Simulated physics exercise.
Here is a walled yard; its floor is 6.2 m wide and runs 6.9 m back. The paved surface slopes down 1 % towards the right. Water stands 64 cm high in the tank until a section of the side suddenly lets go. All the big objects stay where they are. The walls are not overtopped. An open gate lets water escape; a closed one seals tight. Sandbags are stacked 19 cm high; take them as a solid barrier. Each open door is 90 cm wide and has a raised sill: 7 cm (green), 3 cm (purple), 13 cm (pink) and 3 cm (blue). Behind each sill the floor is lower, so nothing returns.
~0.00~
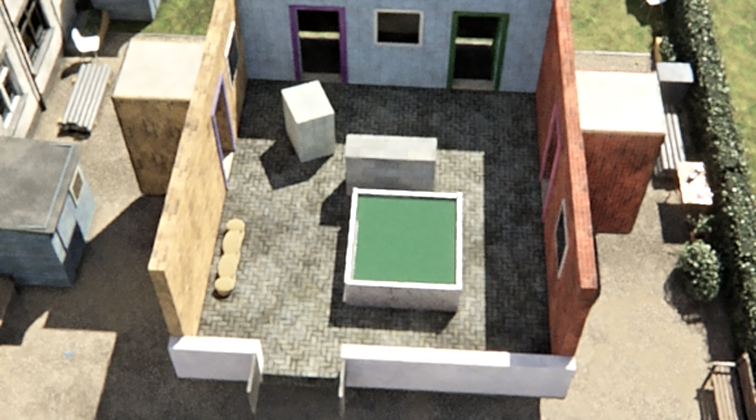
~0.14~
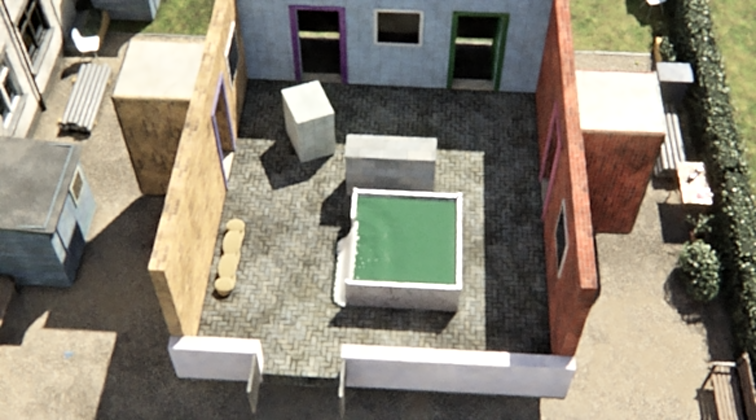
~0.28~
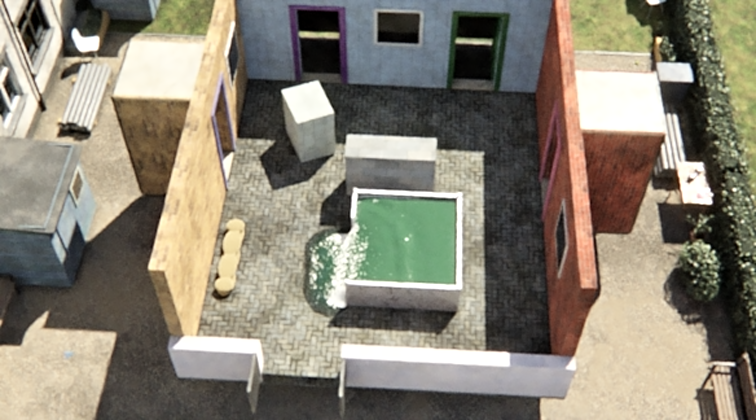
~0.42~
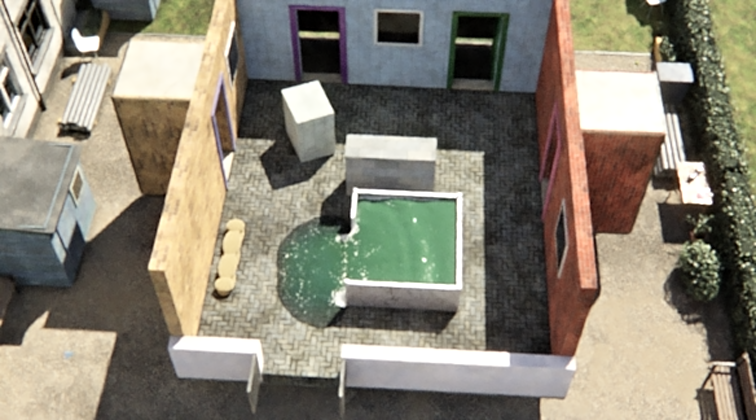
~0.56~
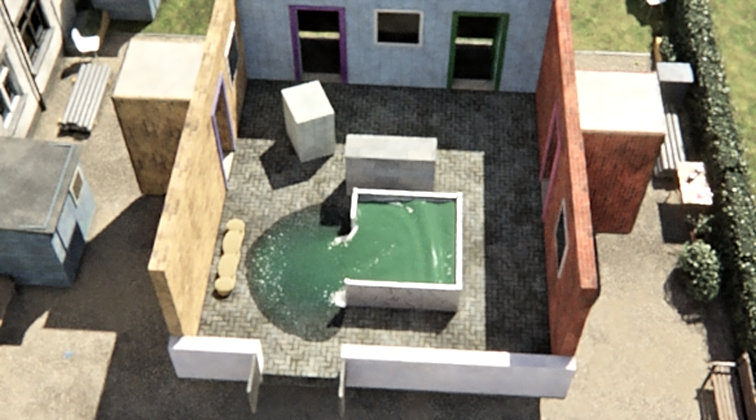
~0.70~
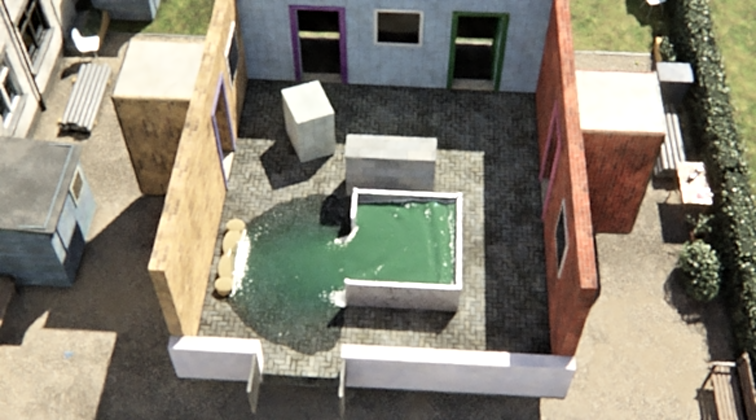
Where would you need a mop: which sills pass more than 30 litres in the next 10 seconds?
The water let in: At the green door it stays under the limit; at the purple door it goes over the limit; at the pink door it does not reach the limit; at the blue door it goes over the limit.
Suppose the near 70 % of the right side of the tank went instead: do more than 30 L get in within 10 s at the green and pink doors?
Against that limit: Green over, pink under.
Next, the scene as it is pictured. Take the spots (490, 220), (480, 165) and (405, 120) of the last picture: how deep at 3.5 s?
About 0, 0 and 0 cm.
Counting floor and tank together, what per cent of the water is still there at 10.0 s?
About 76 per cent.
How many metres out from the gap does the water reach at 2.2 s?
Some 4.6 m out.
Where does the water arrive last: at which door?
Last comes the pink one.
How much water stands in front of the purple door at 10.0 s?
About 5.0 cm.
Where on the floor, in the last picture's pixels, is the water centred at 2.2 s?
Near (324, 267).
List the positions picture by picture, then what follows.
The first picture shows still water, 64 cm deep, in the tank at (405, 240).
In the second picture, the front is at (343, 239), 0.8 m from the gap at (352, 263); 0.3 m2 of floor is under water; 64 cm left at the back of the tank.
In the third picture, water pours out at (352, 265) and has run 1.0 m, to (321, 235); typically 11 cm deep outside, 64 cm at the tank's back.
In the fourth picture, water pours out at (352, 265) and has run 1.4 m, to (286, 243); typically 8 cm deep outside, 64 cm at the tank's back.
In the fifth picture, the front is at (252, 252), 1.9 m from the gap at (352, 266); 3.9 m2 of floor is under water; 60 cm left at the back of the tank.
In the sixth picture, water pours out at (352, 266) and has run 2.3 m, to (231, 300); typically 6 cm deep outside, 54 cm at the tank's back.
After 1.4 s water covers 25 % of the floor and is deepest (36 cm) near (239, 273); green door not reached, purple door not reached, pink door not reached, blue door not reached.
After 2.2 s water covers 25 % of the floor and is deepest (41 cm) near (220, 322); green door not reached, purple door not reached, pink door not reached, blue door 9 cm at the sill, 9 L in.
After 3.5 s water covers 40 % of the floor and is deepest (24 cm) near (213, 358); green door not reached, purple door not reached, pink door not reached, blue door 7 cm at the sill, 31 L in.
After 6.0 s water covers 70 % of the floor and is deepest (16 cm) near (248, 86); green door 1 cm at the sill, 0 L in, purple door 7 cm at the sill, 20 L in, pink door not reached, blue door 6 cm at the sill, 52 L in.
After 10.0 s water covers 95 % of the floor and is deepest (12 cm) near (531, 112); green door 4 cm at the sill, 0 L in, purple door 5 cm at the sill, 58 L in, pink door 8 cm at the sill, 0 L in, blue door 6 cm at the sill, 69 L in.
